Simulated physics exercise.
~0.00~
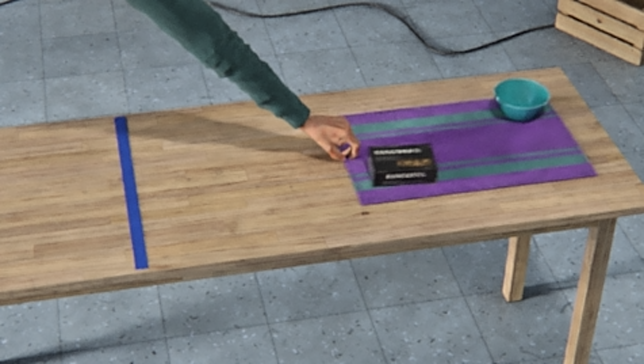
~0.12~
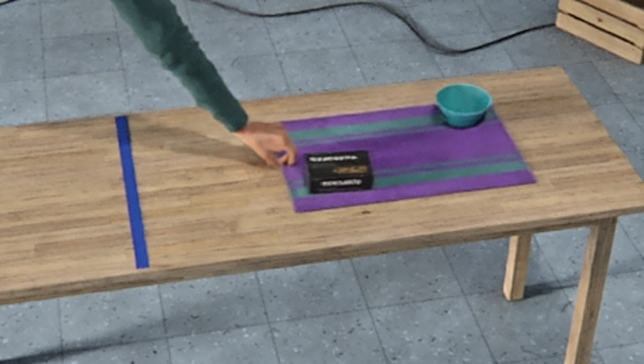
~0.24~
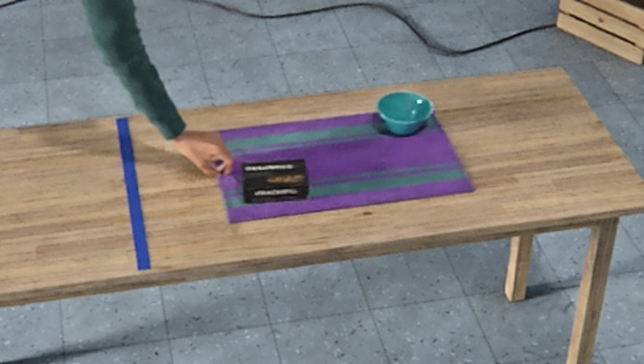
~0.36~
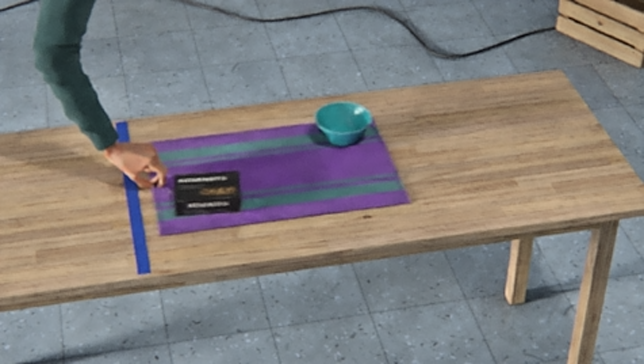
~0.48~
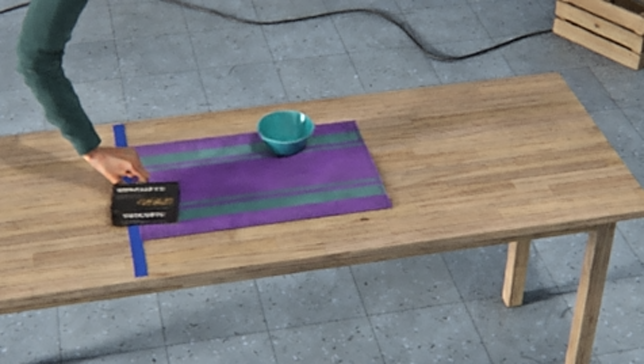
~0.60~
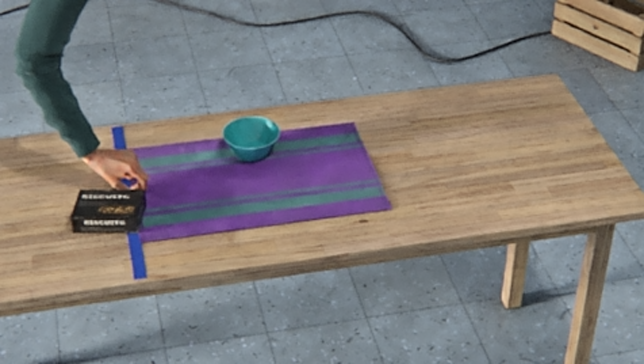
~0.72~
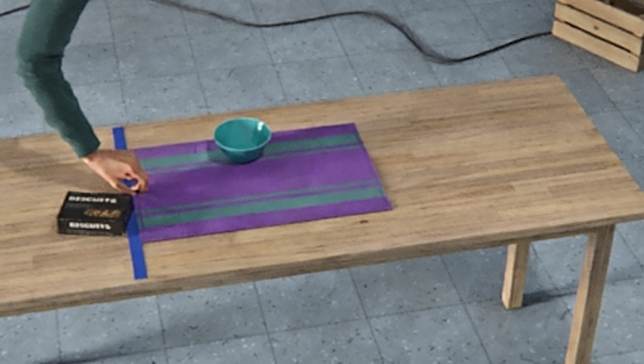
Hand towing purple tea towel left to blue tape, where it stops, black packet sliding off the front, turquoise bowl staying aboard.
